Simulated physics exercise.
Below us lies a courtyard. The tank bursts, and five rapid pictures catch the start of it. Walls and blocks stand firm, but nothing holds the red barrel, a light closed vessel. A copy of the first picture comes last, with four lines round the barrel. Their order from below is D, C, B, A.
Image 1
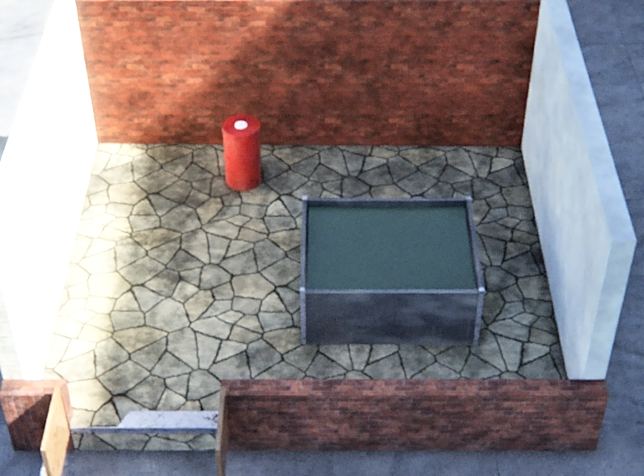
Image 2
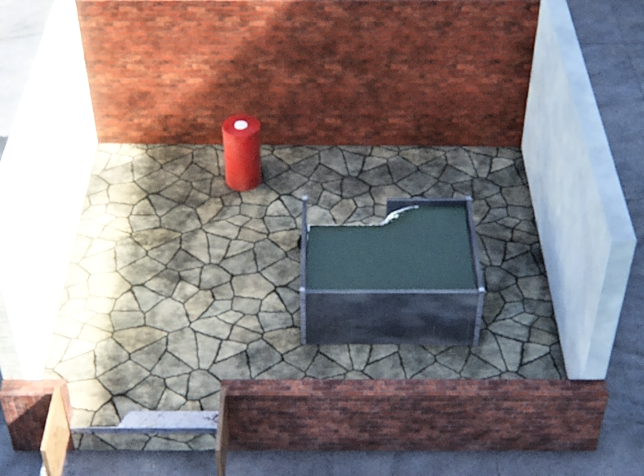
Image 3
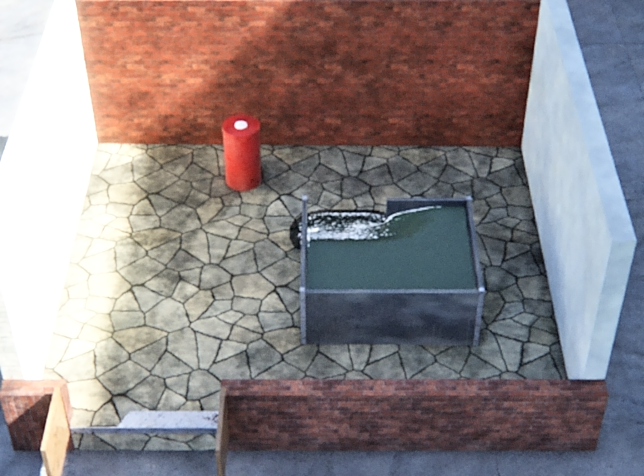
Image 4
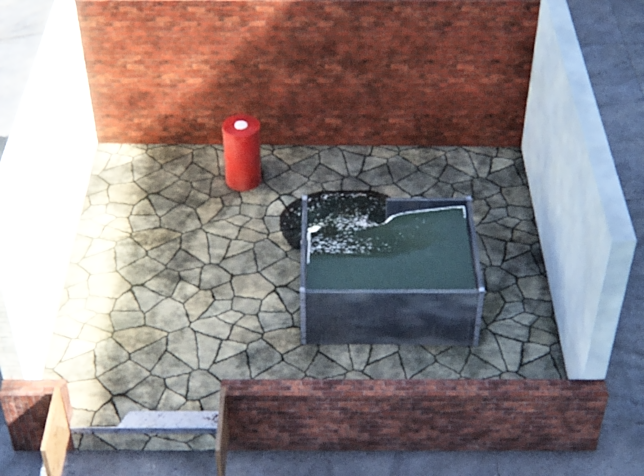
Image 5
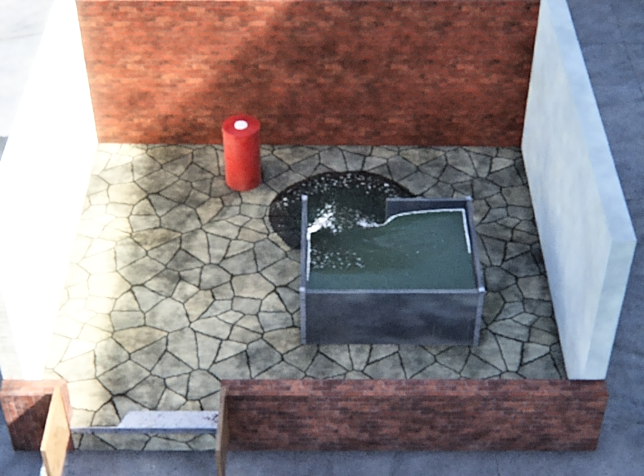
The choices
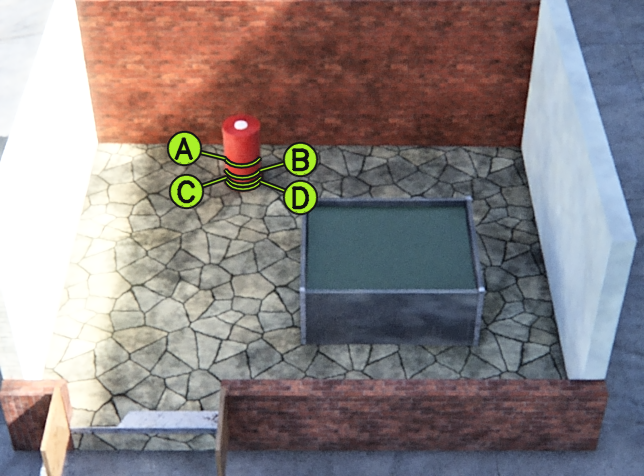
In the video, a metal tank of dark water stands near a red barrel in a walled courtyard; part of its back side opens, the water surface churns, and a dark wet patch spreads across the stone paving behind it.
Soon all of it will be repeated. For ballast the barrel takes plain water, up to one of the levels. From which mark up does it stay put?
I would pick level A.
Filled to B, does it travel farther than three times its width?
No, it does not.
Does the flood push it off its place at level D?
Yes, it does.
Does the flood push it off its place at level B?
Yes, that goes wrong.
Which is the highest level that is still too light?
B it is.
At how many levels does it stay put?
One of the four.
In lime, A at (241, 166); B at (242, 177); C at (242, 185); D at (243, 189); from the bottom up D, C, B, A.
With A, it does not move.
With B, it is pushed about its own width away.
With C, it is pushed about 6 times its own width away.
With D, it is pushed about 5 times its own width away.
